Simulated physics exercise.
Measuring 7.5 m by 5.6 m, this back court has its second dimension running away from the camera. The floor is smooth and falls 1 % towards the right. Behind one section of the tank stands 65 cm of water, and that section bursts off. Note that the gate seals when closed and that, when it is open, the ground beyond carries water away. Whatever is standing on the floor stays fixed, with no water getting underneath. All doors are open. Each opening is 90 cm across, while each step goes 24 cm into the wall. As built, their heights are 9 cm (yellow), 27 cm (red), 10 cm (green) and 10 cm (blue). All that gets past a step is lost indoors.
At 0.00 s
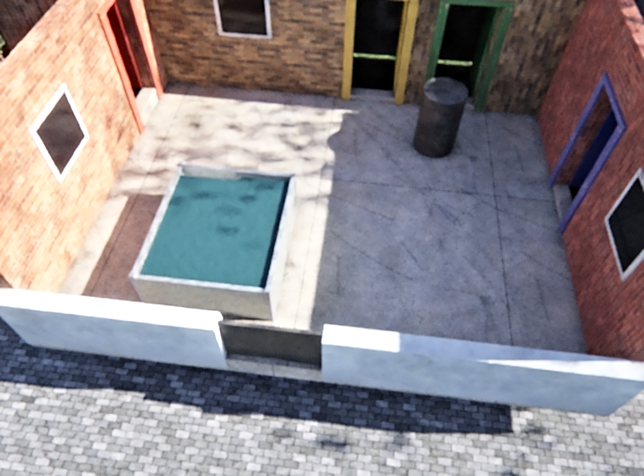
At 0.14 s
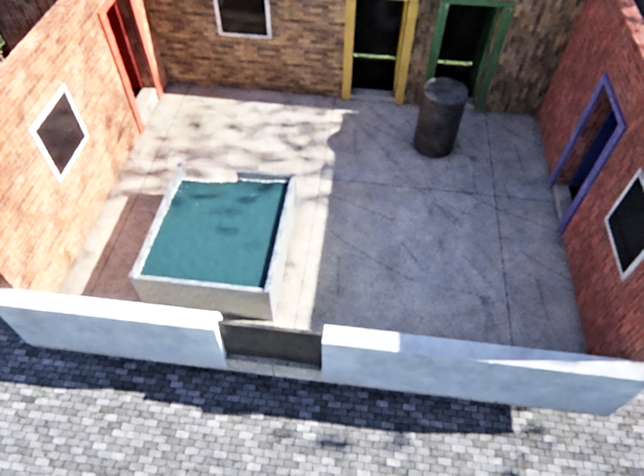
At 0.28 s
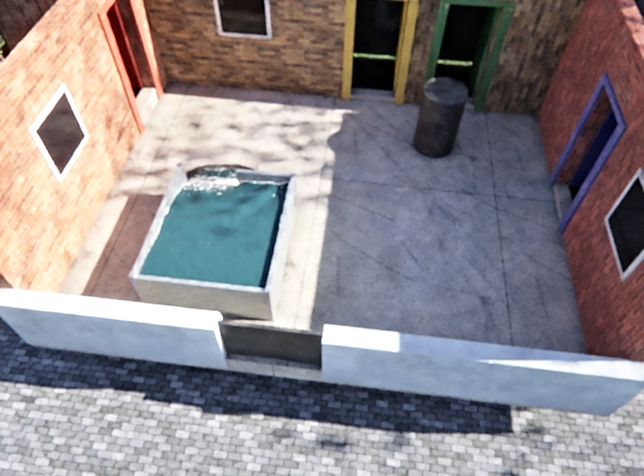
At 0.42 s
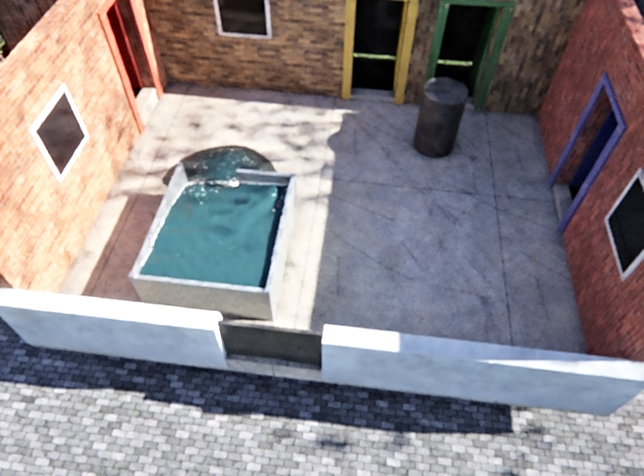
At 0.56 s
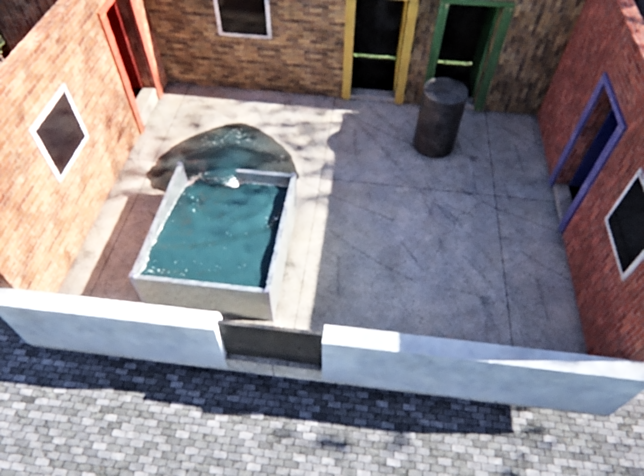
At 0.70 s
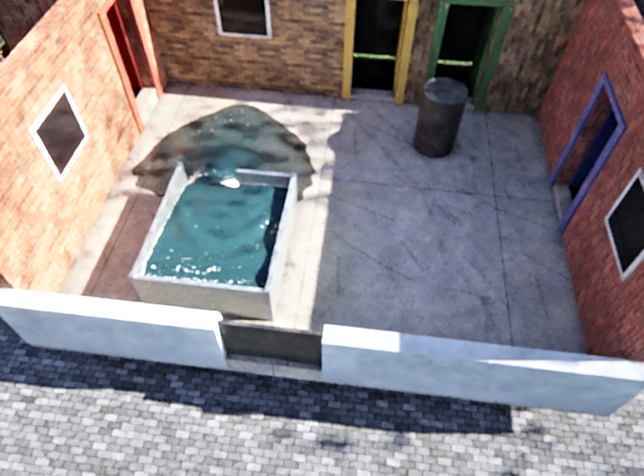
In the video, a raised rectangular tank of blue-green water sits still in a walled courtyard with coloured doorways, then water pours out through its far side and spreads across the paving behind it in a widening dark fan.
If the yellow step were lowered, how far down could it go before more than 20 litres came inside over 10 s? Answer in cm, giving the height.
Down to about 6.5 cm.
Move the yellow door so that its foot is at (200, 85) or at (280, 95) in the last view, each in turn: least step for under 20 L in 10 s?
Minimums: Roughly 23 cm and 19 cm.
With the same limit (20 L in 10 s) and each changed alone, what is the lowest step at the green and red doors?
Roughly 8.0 cm for the green door and roughly 16 cm for the red door.
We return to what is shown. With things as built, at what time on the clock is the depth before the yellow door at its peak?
Around 2.6 s.
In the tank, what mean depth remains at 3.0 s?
Around 31 cm on average.
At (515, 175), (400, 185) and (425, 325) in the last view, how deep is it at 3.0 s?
First spot about 0 cm, second about 0 cm, third about 0 cm.
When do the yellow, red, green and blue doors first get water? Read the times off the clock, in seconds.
Yellow 1.8 s, red 1.2 s, green 2.6 s, blue 4.5 s.
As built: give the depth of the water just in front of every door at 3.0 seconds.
In cm - yellow: 10, red: 22, green: 4, blue: 0.
After 1.4 s water covers 25 % of the floor, deepest (33 cm) near (209, 191); it has not reached the yellow door.
After 3.0 s water covers 35 % of the floor, deepest (24 cm) near (154, 128); 10 cm at the yellow door, 1 litre in over its 9 cm step.
After 10.0 s water covers 90 % of the floor, deepest (14 cm) near (573, 385); 5 cm at the yellow door, 4 litres in over its 9 cm step.
At the yellow door as built, the water arrived by 1.9 s and peaked near 11 cm at 2.6 s.
Run again over the same 10 s with other heights there, 25 litres in over 6 cm, 15 litres over 7 cm. The limit of 20 litres is kept from about 6.5 cm up.
